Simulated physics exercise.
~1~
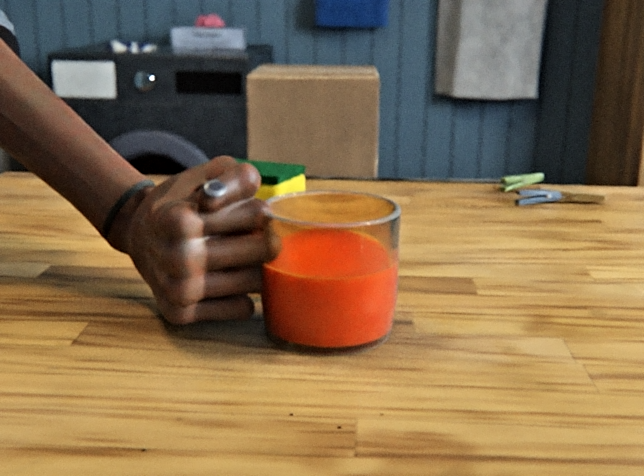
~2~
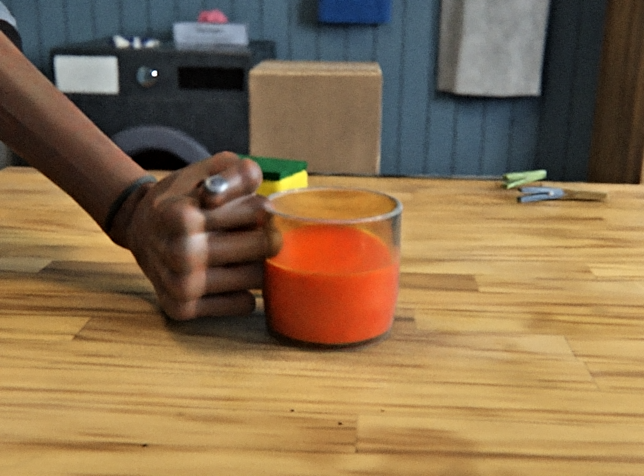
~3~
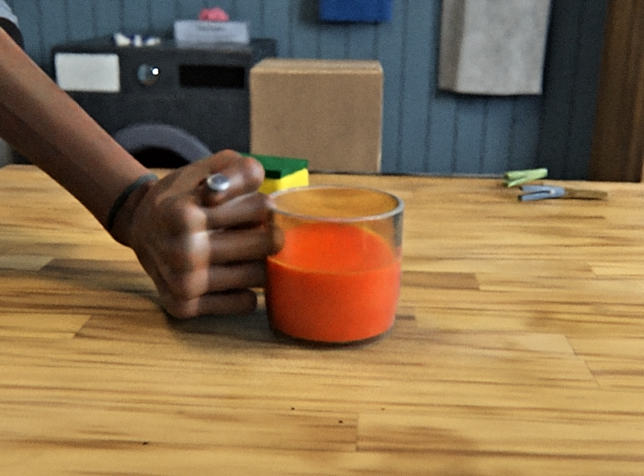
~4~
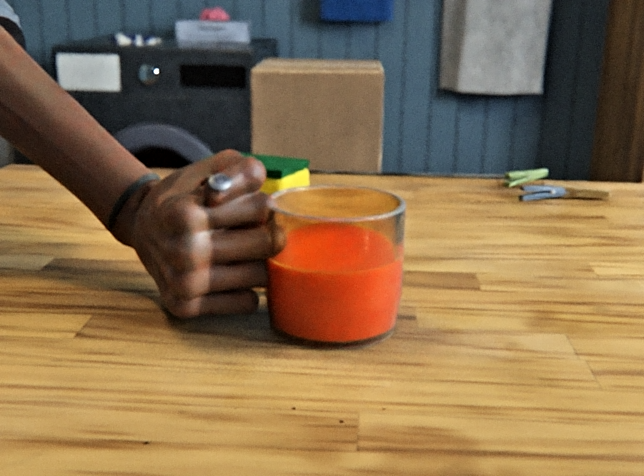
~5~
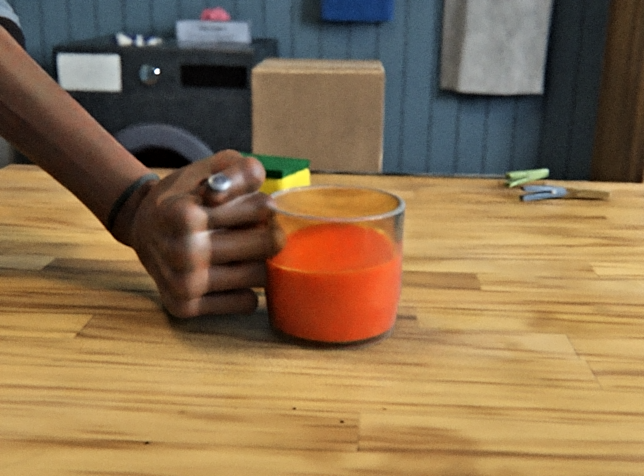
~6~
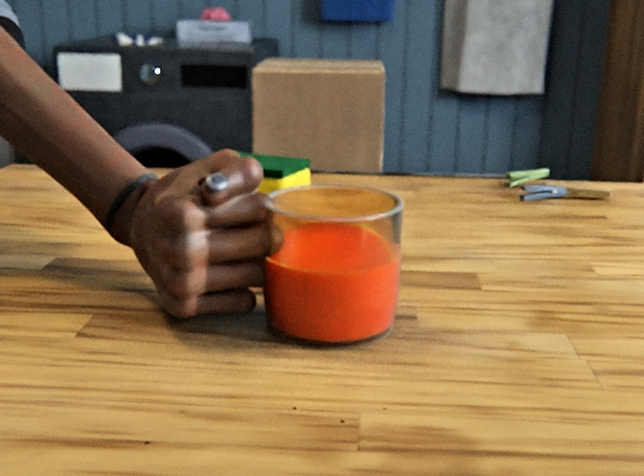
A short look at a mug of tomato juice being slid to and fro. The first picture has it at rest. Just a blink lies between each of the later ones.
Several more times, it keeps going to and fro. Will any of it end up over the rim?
No.
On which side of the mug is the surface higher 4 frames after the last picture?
Higher on the right edge.
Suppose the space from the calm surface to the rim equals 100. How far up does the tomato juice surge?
It peaks at roughly 40 %.
A moment on, the highest wave so far stays far below the rim.
Further on, the highest wave so far climbs under half way to the rim.
When it is over, the highest wave so far climbs under half way to the rim; nothing has left it.
